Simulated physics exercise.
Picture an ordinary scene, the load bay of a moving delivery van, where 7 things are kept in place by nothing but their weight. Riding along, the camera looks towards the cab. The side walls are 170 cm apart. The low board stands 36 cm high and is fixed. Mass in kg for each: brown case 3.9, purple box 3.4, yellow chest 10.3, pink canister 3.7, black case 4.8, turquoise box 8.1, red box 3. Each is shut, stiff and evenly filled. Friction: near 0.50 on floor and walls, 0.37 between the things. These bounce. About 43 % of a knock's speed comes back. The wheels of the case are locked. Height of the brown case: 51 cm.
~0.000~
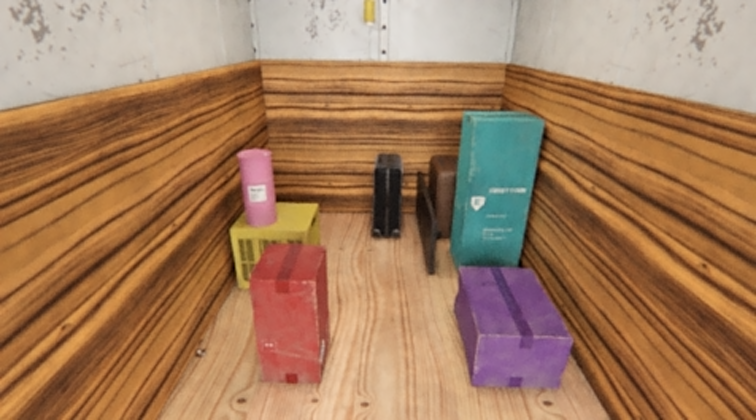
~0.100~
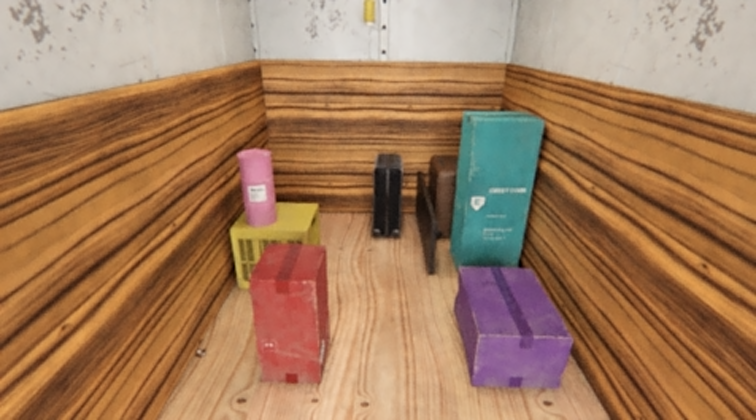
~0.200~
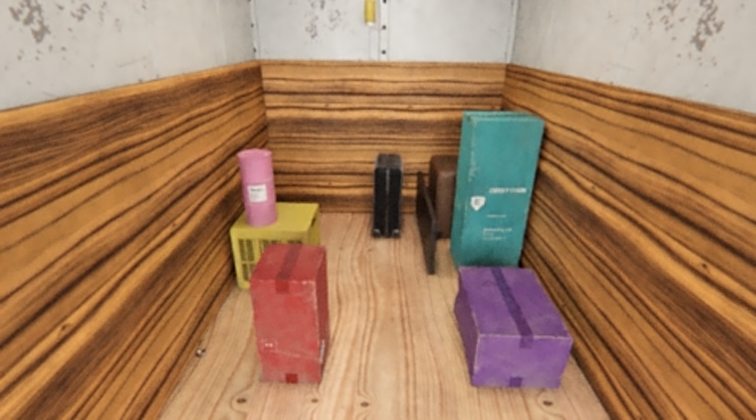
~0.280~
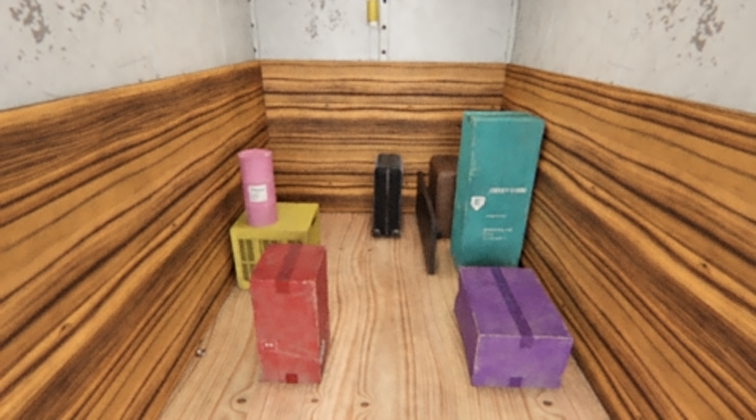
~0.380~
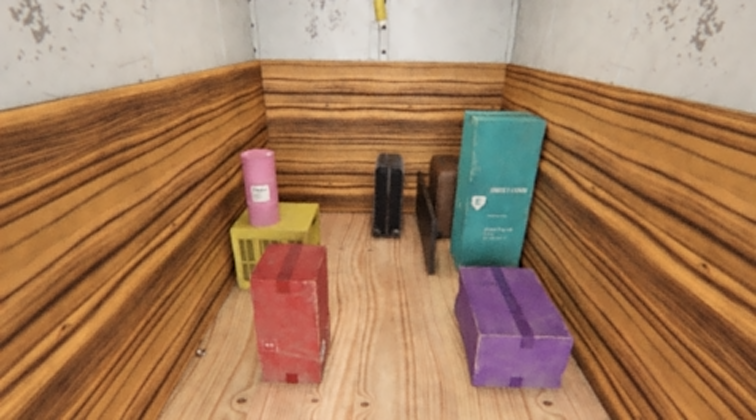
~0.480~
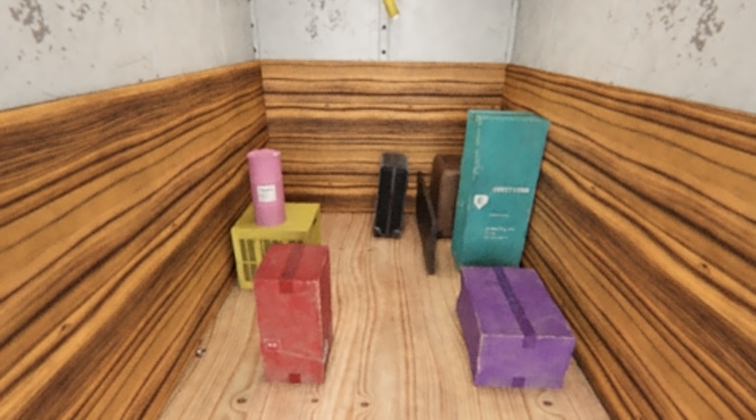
Turquoise box, red and purple boxes and cases standing in a wood-panelled van bay, some shifting and tilting slightly right late on.
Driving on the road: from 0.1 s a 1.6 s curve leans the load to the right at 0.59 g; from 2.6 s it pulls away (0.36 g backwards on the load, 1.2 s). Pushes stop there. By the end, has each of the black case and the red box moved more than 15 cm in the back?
Black case: No, not that far; red box: Yes, more than that.
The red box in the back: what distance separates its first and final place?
I'd put it at about 100 centimetres.
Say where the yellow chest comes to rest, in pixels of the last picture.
In the last view, its centre sits near (394, 245).
Around 0.88 s, force 0.59 g right; black case at 19° to upright near (402, 193); red box shifted 18 cm near (338, 313); brown case at 28° to upright.
Around 1.48 s, force 0.52 g right; pink canister now down from where it sat; red box at 41° to upright near (461, 328); black case at 19° to upright near (402, 193).
Around 3.48 s, force 0.36 g backwards; red box on its side; black case shifted 4 cm near (389, 197); brown case at 31° to upright.
Finally (6.1 s), down from where it sat, pink canister; on their side or leaning hard in the back, turquoise box and red box; not toppled but over 15 cm from the start, brown case and yellow chest; the other 2 still in place (within 15 cm). In the last view, black case near (389, 197).
